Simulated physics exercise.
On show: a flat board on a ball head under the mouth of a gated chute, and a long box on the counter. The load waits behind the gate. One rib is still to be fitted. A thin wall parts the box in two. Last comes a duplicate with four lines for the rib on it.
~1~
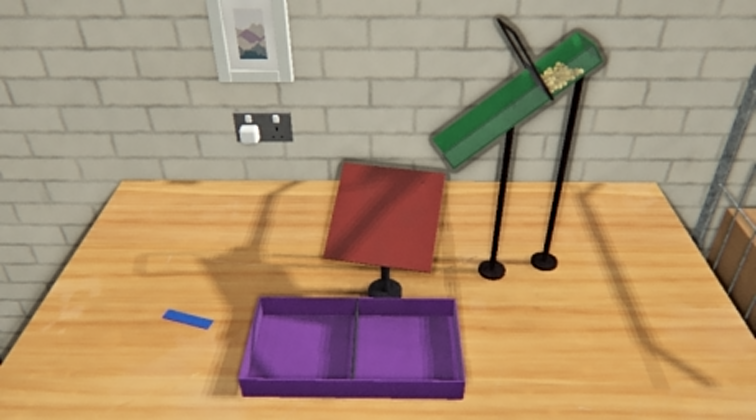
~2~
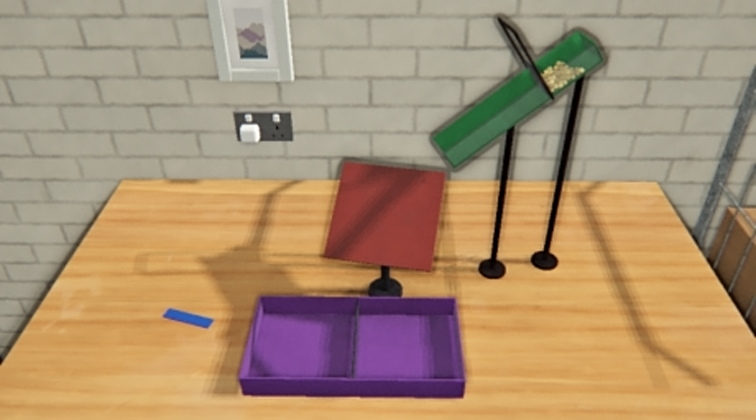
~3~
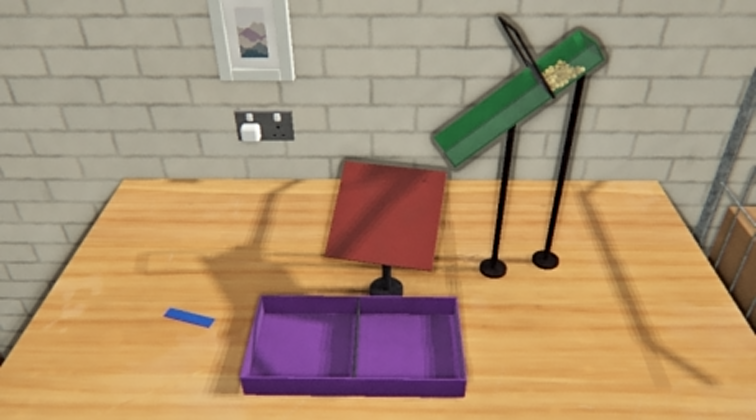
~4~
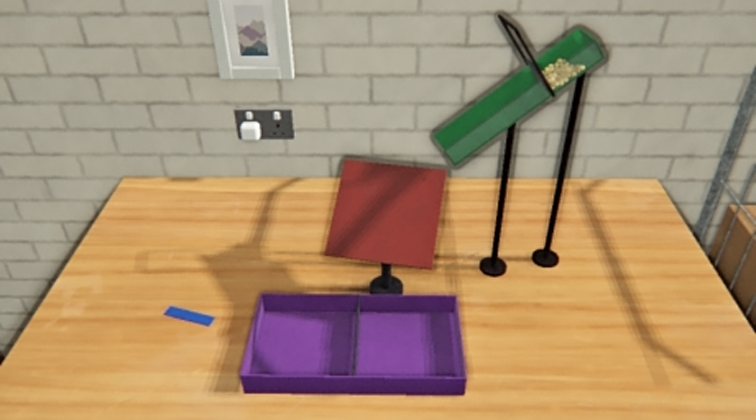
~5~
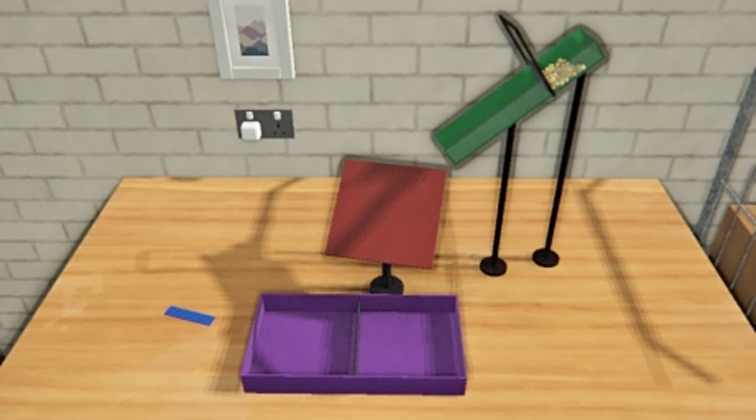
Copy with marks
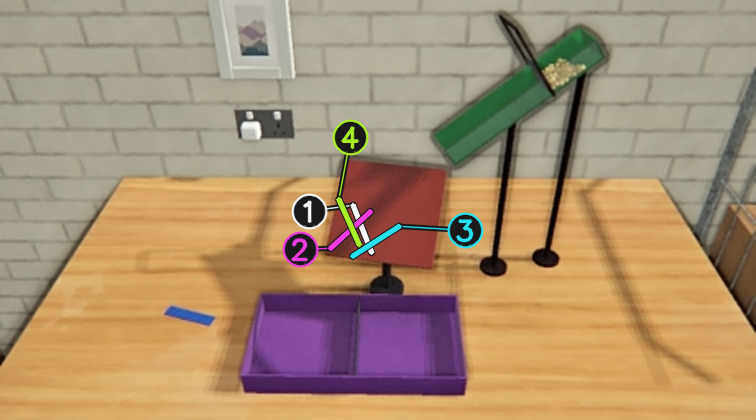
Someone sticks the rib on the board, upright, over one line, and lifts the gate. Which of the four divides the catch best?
4 works best here.
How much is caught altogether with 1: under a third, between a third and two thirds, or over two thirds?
Over two thirds.
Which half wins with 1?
Right.
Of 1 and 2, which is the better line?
That would be 2.
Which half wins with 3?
Left.
On the marked copy, line 1 from (353, 205) to (371, 252); line 2 from (370, 211) to (330, 248); line 3 from (399, 226) to (352, 256); line 4 from (338, 199) to (359, 244).
Choosing 1, of what is caught, only a few in the left half, all but a few in the right.
Choosing 2, of what is caught, the bulk in the left half, close to a quarter in the right.
Choosing 3, of what is caught, the bulk in the left half, a small share in the right.
Choosing 4, of what is caught, close to a third in the left half, close to two thirds in the right.
